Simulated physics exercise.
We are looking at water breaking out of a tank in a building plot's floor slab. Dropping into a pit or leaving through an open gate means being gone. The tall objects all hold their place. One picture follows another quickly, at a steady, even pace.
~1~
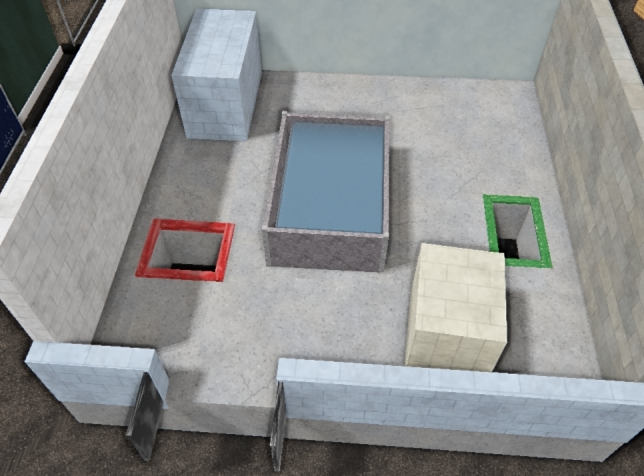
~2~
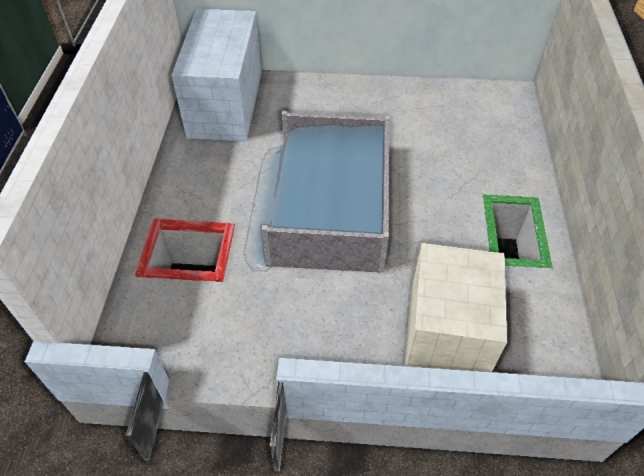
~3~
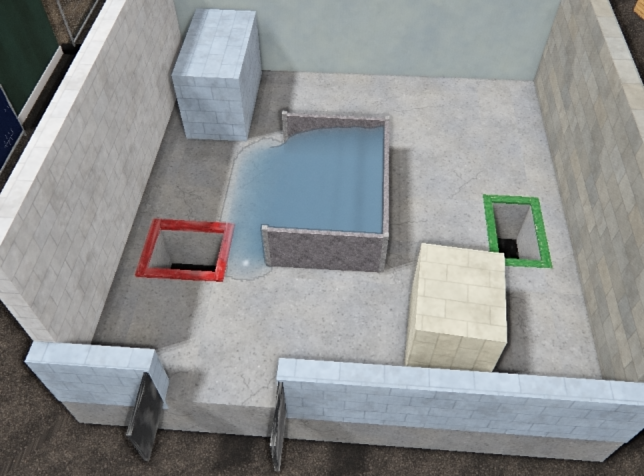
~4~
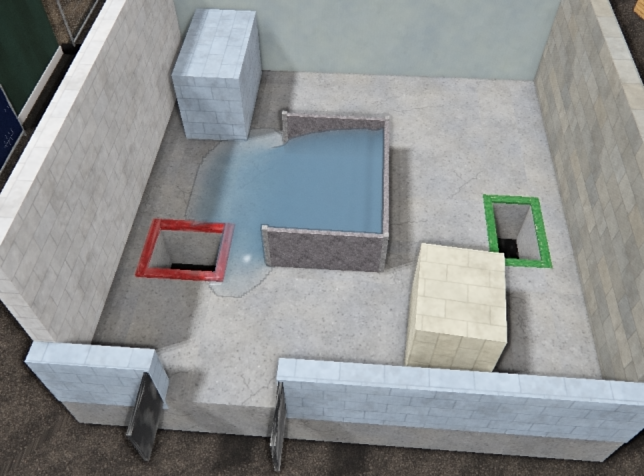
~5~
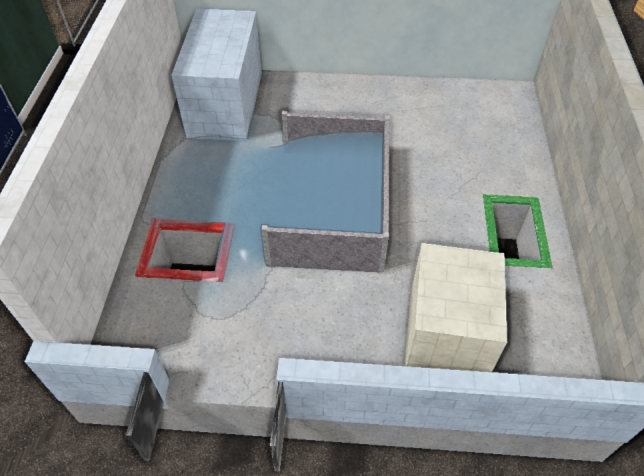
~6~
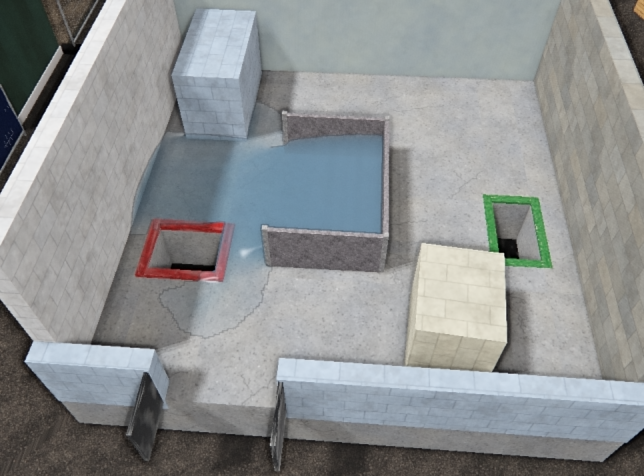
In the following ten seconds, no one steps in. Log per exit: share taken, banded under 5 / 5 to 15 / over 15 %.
Log - gate: 5 to 15 %; red pit: Over 15 %; green pit: Under 5 %.
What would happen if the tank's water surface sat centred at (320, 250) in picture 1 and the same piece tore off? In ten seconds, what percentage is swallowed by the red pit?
Share in the red pit - 40 in a hundred.
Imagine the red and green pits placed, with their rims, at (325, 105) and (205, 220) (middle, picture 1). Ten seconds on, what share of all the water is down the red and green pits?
Red: 0 %; green: 60 %.
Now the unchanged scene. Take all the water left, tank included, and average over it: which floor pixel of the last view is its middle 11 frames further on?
The water's centre sits above (221, 188).
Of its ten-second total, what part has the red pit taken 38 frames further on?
Some 95 in a hundred.
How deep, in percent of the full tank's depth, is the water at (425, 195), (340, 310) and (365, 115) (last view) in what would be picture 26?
First 0, next 0, last 6 in a hundred.
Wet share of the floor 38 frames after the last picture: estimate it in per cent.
About 65 per cent.
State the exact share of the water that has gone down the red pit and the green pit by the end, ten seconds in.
Close to 34 in a hundred and 2 in a hundred, in that order.
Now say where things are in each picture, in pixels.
In the first frame, the open tank at (331, 174) is whole and still.
In the second frame, water pours out at (280, 194) and has run to (266, 268).
In the third frame, water pours out at (280, 195) and has run to (229, 270).
In the fourth frame, the front is at (220, 289), out from the gap at (280, 196).
In the fifth frame, the front is at (190, 140), out from the gap at (280, 197).
In the sixth frame, the front is at (164, 136), out from the gap at (280, 196).
A moment on, water covers 25 % of the floor; the gate 0 %, the red pit 12 %, the green pit 0 %.
Next, water covers 30 % of the floor; the gate 0 %, the red pit 19 %, the green pit 0 %.
Then, water covers 45 % of the floor; the gate 1 %, the red pit 27 %, the green pit 0 %.
Later, water covers 65 % of the floor; the gate 3 %, the red pit 32 %, the green pit 0 %.
In the end, water covers 90 % of the floor; the gate 7 %, the red pit 34 %, the green pit 2 %.
